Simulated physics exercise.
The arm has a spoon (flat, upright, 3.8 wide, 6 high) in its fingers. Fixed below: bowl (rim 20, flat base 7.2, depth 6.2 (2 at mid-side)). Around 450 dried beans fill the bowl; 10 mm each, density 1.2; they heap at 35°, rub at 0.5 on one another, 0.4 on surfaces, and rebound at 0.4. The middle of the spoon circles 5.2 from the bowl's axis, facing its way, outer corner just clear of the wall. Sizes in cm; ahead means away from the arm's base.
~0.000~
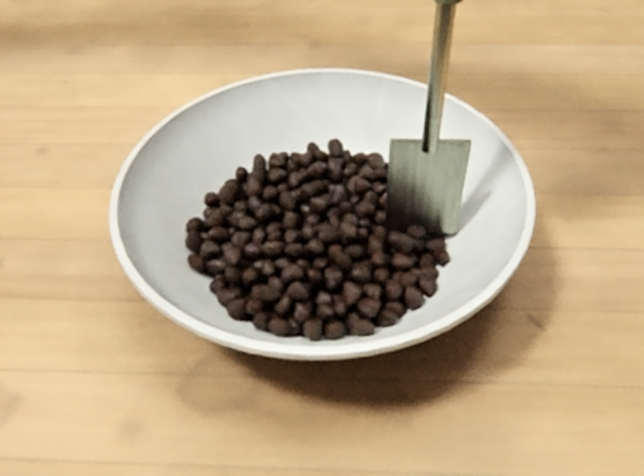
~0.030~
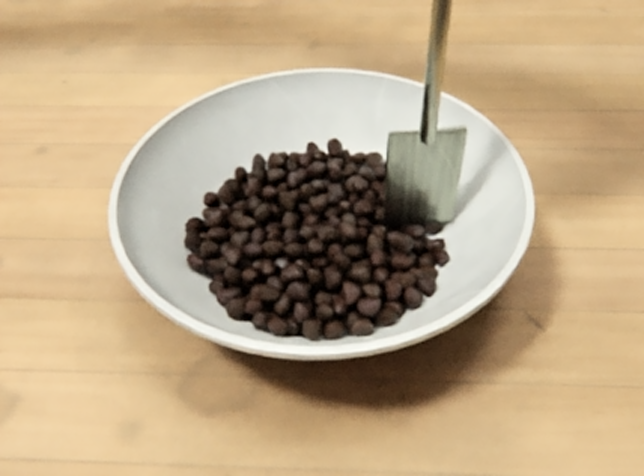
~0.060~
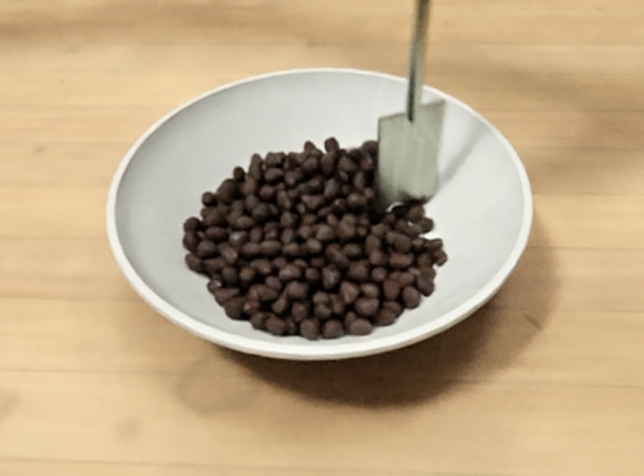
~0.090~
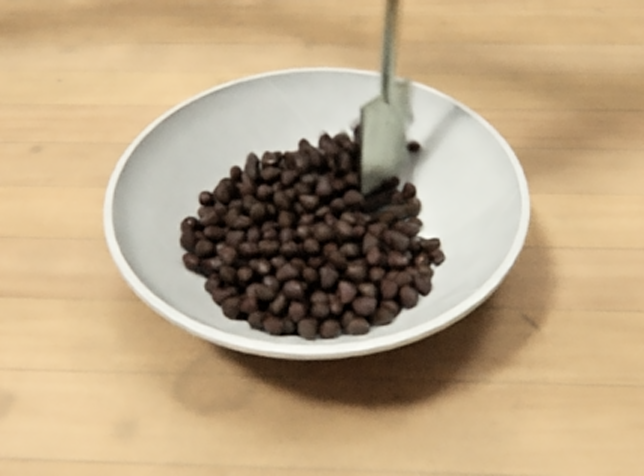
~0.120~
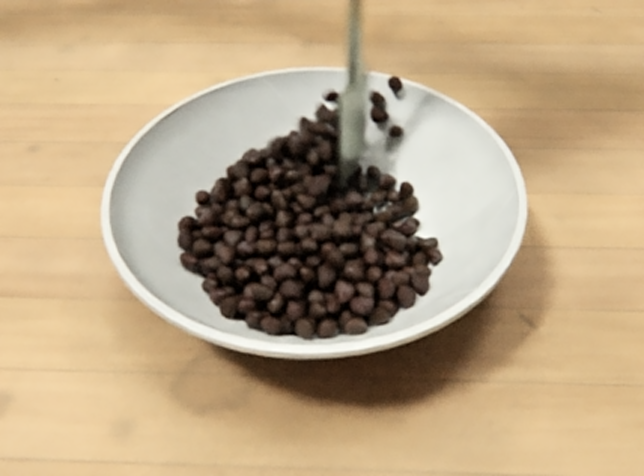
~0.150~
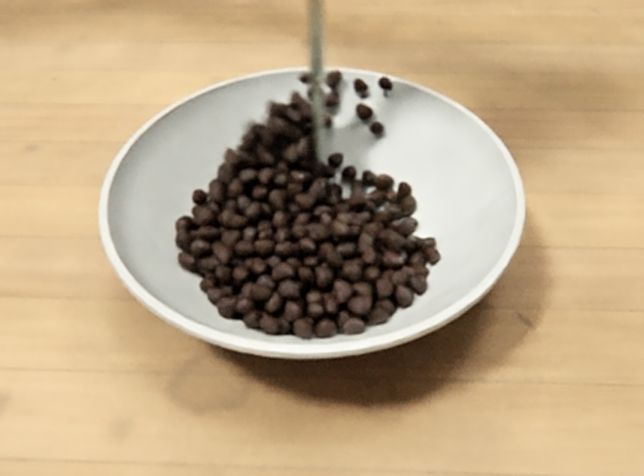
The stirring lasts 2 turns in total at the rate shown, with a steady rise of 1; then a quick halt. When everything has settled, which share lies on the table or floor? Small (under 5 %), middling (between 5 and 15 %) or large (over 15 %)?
A middling share, between 5 and 15 %, ends on the table or floor.
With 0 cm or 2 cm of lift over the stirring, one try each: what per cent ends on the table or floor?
Some 20 and 5 per cent.
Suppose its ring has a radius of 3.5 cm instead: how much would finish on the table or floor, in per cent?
It would be near 0 per cent.
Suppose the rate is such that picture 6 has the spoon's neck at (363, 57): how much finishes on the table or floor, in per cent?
About 0 per cent.
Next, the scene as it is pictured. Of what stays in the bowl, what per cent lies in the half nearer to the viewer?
Some 50 per cent.
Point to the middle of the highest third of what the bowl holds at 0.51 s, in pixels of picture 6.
Near (376, 237).
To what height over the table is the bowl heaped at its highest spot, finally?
About 5.5 cm.
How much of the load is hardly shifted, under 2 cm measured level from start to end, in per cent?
Roughly 50 per cent.
After 0.51 s, 336° round, highest piece 8 above the table; 423 in the bowl, 21 on the table or floor, 4 in flight or on the tool.
After 0.87 s, 223° round, highest piece 8 above the table; 413 in the bowl, 32 on the table or floor, 3 in flight or on the tool.
After 1.25 s, 0° round, highest piece 5 above the table; 410 in the bowl, 38 on the table or floor.
After 1.95 s, 0° round, highest piece 5 above the table; 410 in the bowl, 38 on the table or floor.
In the end, 410 in the bowl, 38 on the table or floor. That is 8 % on the table or floor.
